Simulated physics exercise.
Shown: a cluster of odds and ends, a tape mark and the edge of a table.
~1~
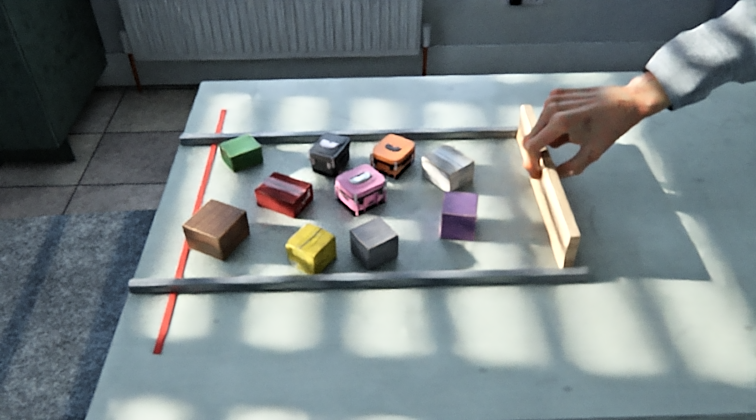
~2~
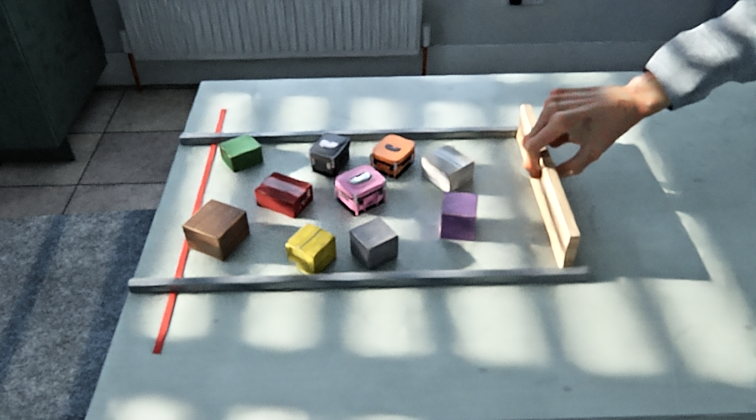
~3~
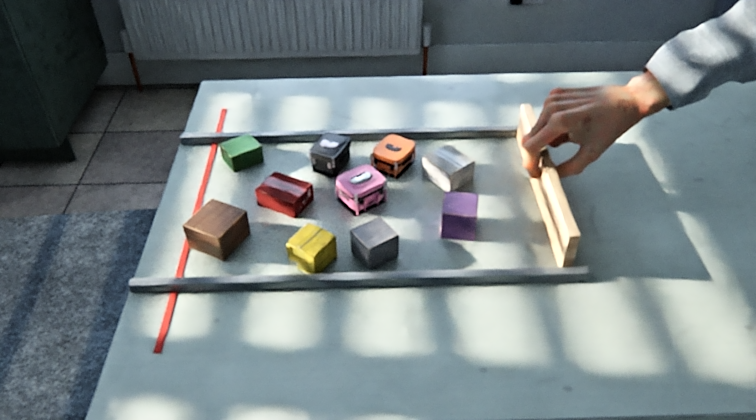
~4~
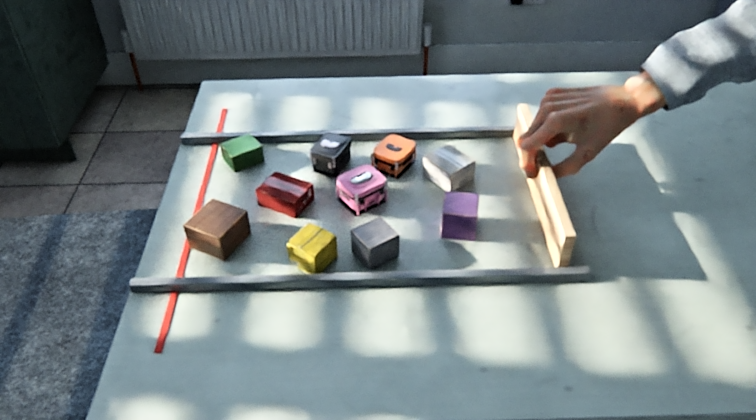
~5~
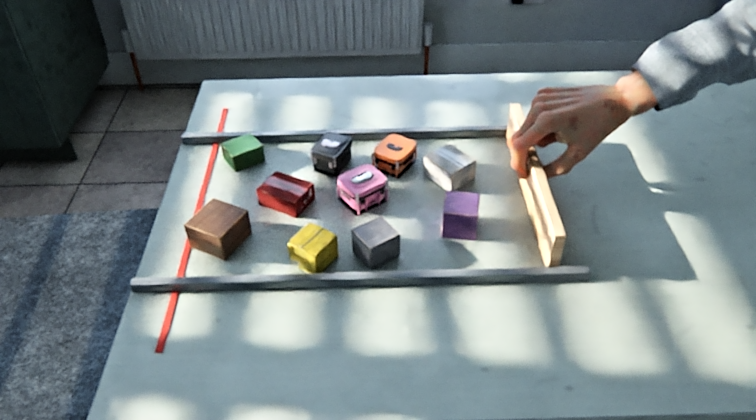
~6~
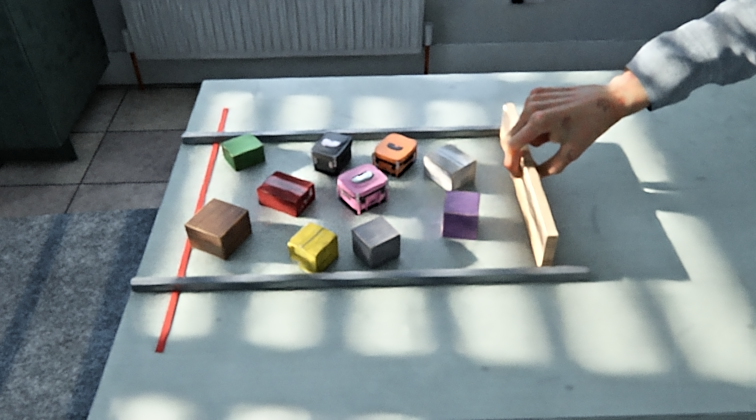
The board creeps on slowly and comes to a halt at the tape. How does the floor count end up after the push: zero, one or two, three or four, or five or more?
The push will most likely drop no fewer than five pieces.
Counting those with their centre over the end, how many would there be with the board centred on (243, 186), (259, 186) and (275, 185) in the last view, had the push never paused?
Middles past end - pos 1: 1, pos 2: 0, pos 3: 0.
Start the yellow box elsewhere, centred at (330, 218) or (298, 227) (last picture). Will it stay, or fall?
Taking them in order, it drops away and then it drops away.
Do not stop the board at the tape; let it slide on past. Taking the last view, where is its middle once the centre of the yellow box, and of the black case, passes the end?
Approx. (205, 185) for the first, approx. (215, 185) for the second.
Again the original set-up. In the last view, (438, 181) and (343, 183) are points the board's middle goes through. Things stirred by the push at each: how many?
One spot: 3. Other spot: 8.
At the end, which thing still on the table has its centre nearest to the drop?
It's the pink case that ends nearest.
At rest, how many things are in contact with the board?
At rest, 4 are in contact.
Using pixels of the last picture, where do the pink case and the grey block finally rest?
You'll see the pink case at (159, 202), with the grey block at (163, 257).
A little later, none off yet; brown block at rest near (219, 228); green block at rest near (243, 152); red box at rest near (286, 193).
Next, none off yet; brown block at rest near (216, 228); green block shifted about its own width near (219, 151); red box shifted about its own width near (235, 185).
When it is over, the number that fall off is five or more; down, black case, yellow box, red box, green block and brown block.
